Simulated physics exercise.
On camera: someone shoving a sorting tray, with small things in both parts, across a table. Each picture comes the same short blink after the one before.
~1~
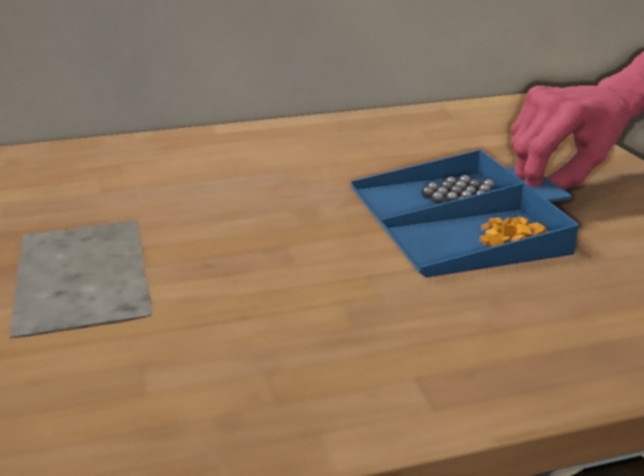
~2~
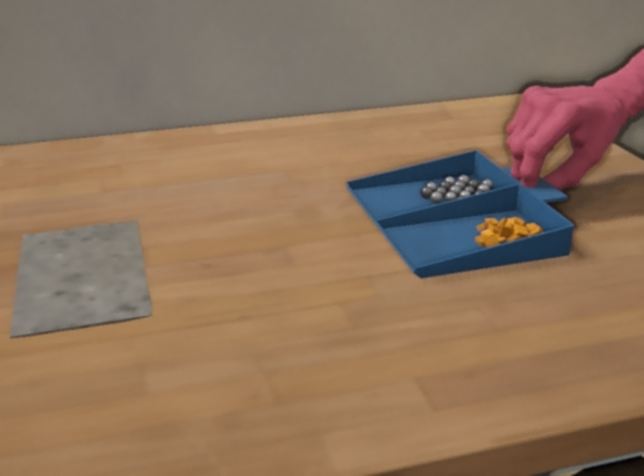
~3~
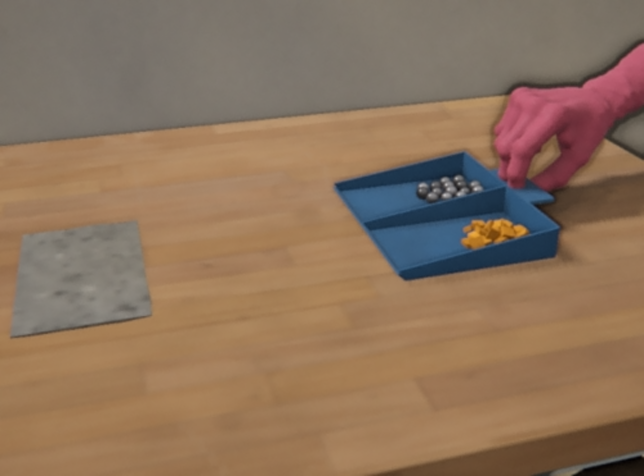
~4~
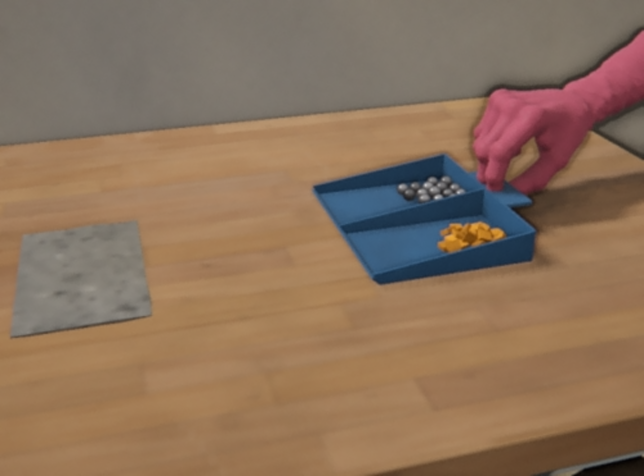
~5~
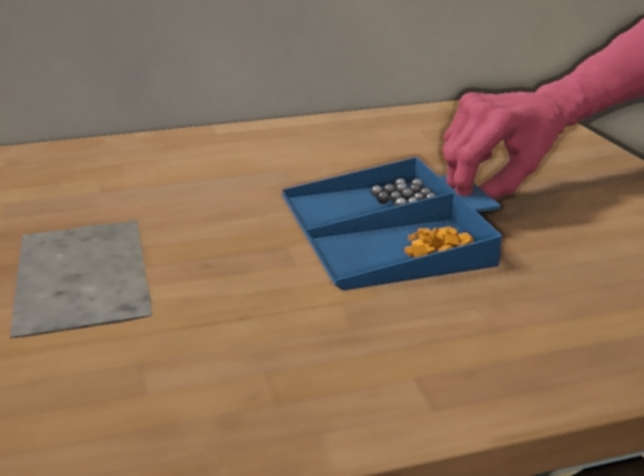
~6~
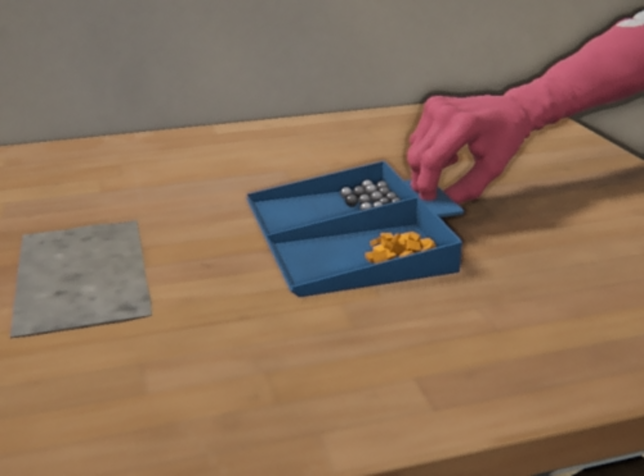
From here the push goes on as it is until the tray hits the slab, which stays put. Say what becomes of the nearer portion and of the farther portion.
In the end the nearer portion remains inside, and the farther portion loses pieces over the front.
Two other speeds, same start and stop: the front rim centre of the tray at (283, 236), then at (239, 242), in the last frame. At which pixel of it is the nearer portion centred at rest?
At about (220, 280), and at (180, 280).
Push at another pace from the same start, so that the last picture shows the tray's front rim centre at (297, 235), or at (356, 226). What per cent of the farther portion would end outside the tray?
The first gives 20 %, the second 0 %.
Then, 0.09 s on from there, tray still sliding, front rim near (202, 248); nearer portion all inside; farther portion all inside.
Then, 0.27 s on from there, tray stopped at the slab; nearer portion all inside, moved towards the front rim; farther portion all inside, moved towards the front rim.
Then, 0.48 s on from there, tray stopped at the slab; nearer portion all inside, moved towards the front rim; farther portion near half out of the tray.
In the end, tray stopped at the slab; nearer portion all inside, moved towards the front rim; farther portion near half out of the tray.
